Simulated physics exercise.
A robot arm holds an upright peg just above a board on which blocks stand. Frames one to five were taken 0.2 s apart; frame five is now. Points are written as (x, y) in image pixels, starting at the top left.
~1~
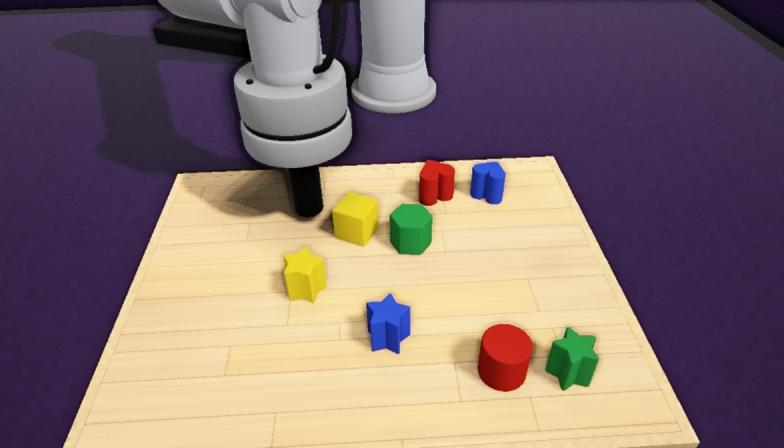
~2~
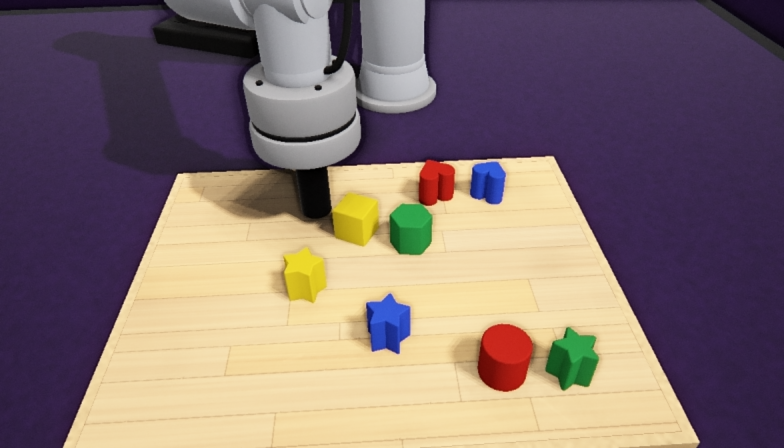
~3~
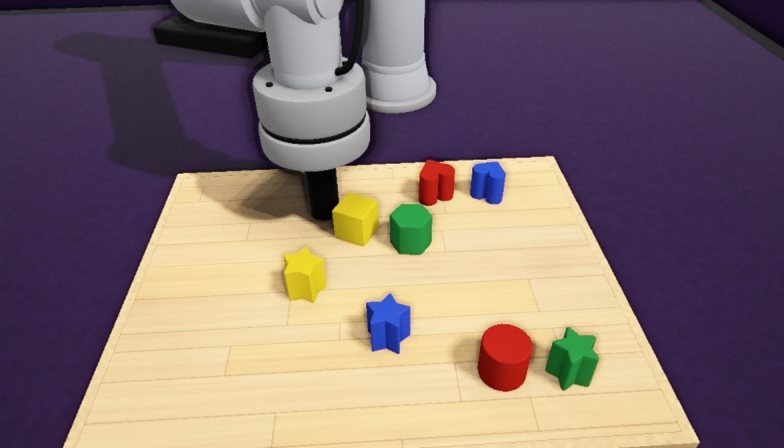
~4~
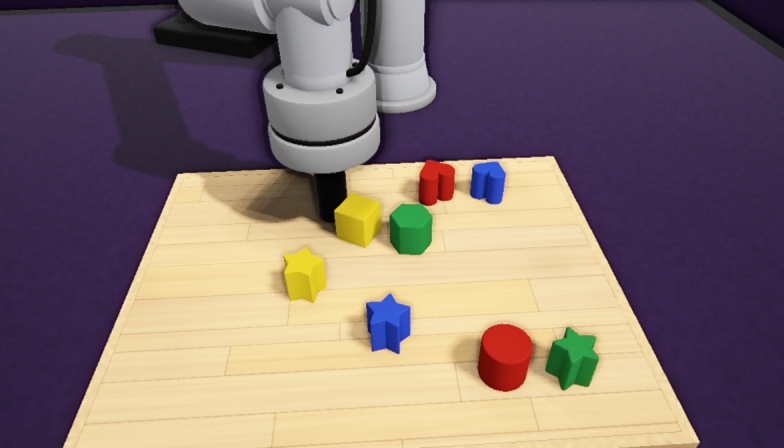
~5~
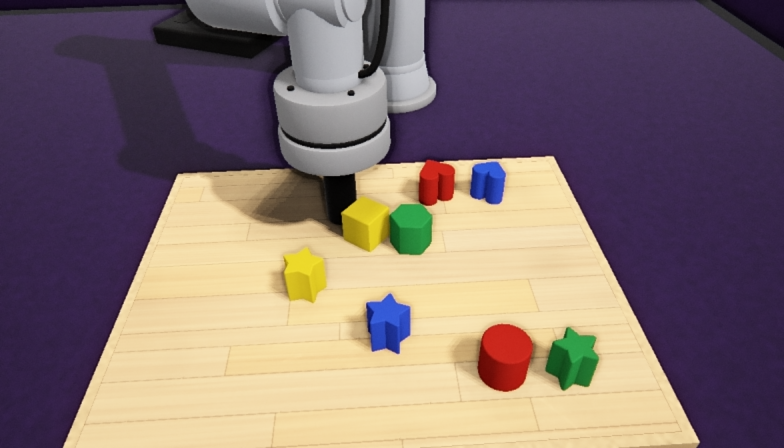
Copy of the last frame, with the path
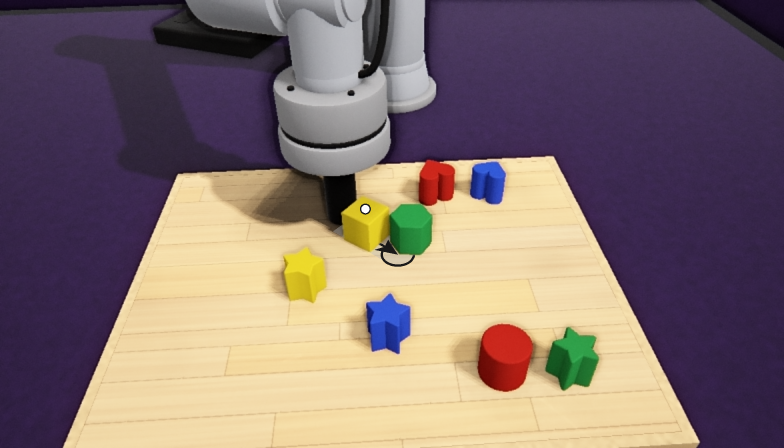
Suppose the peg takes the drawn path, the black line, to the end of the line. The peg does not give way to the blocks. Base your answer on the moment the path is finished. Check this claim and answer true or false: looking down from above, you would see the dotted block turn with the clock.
My answer: False.
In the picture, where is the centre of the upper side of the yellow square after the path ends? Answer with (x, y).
When the path ends, it will be at (431, 237).
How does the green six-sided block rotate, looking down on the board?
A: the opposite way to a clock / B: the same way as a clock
It's A.
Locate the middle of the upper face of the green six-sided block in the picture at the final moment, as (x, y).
The green six-sided block ends near (471, 228).
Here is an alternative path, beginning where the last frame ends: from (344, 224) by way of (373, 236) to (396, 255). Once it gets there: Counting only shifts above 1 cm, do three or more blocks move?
Final answer: No.
Path on the board, from (344, 224) to (398, 254); the dot is on the yellow square.
On the path given first. Halfway along, peg at (371, 231); yellow square at (398, 223); green six-sided block at (440, 222).
At the end, peg at (398, 246); yellow square at (431, 237), turned 25° anticlockwise; green six-sided block at (471, 228), turned 30° anticlockwise.
